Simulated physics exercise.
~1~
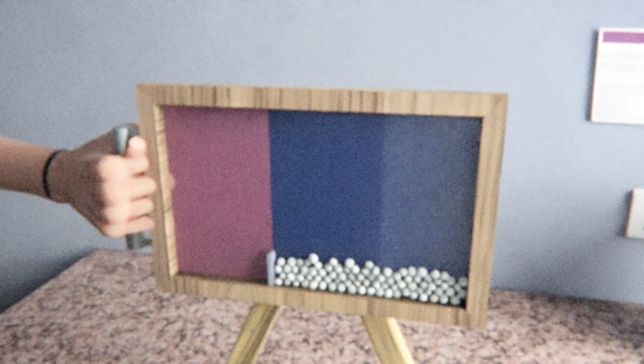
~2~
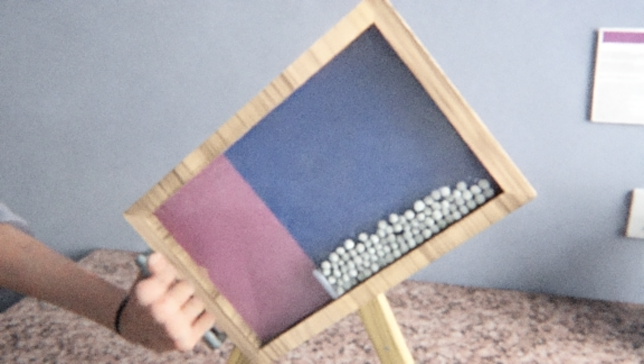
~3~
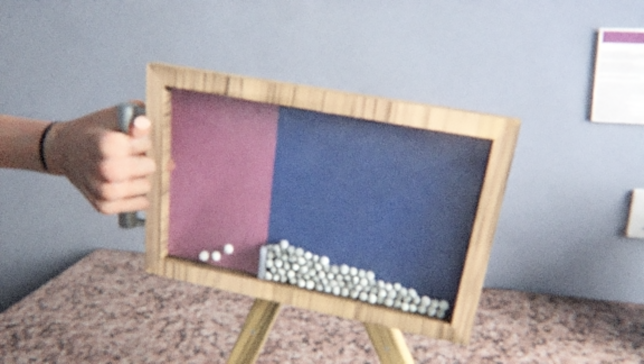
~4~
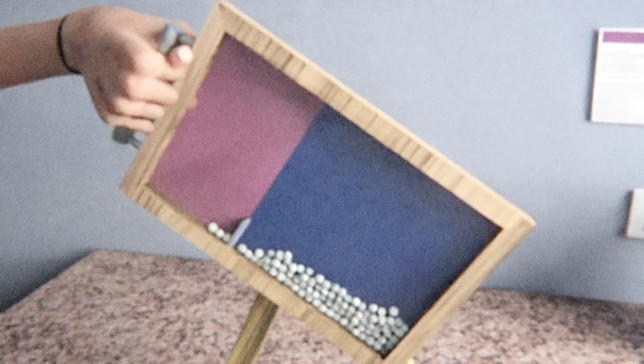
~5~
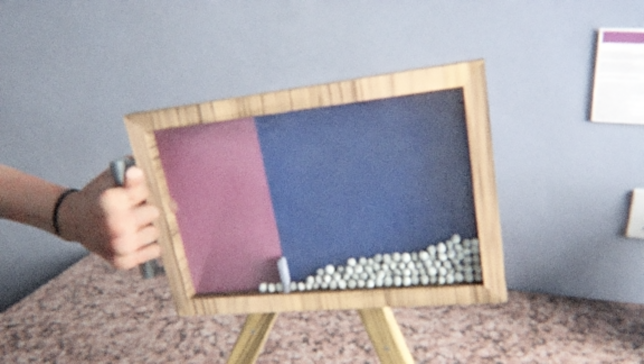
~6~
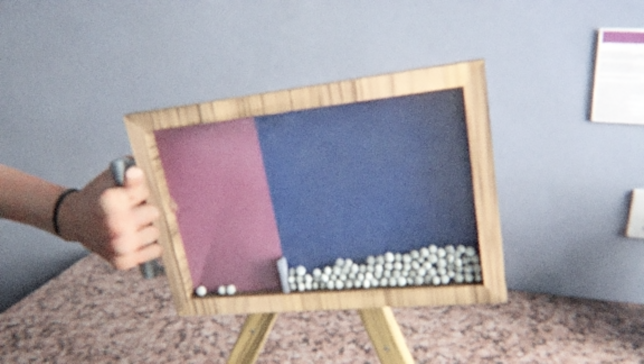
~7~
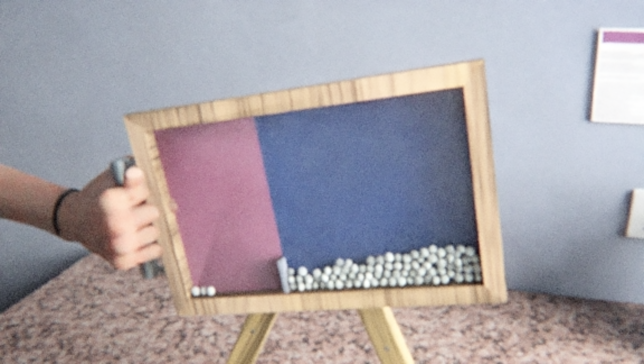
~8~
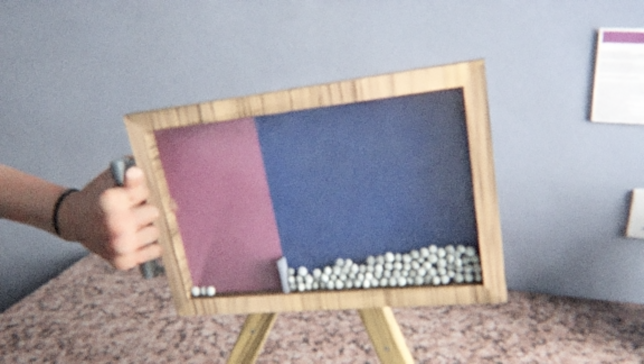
On a speckled tabletop against a blue-grey wall, a hand tilts a wood-framed case of white beads anticlockwise, then clockwise, then slightly anticlockwise again; a few beads cross the small divider into the pink strip and settle at its left corner, while most rest in the blue.
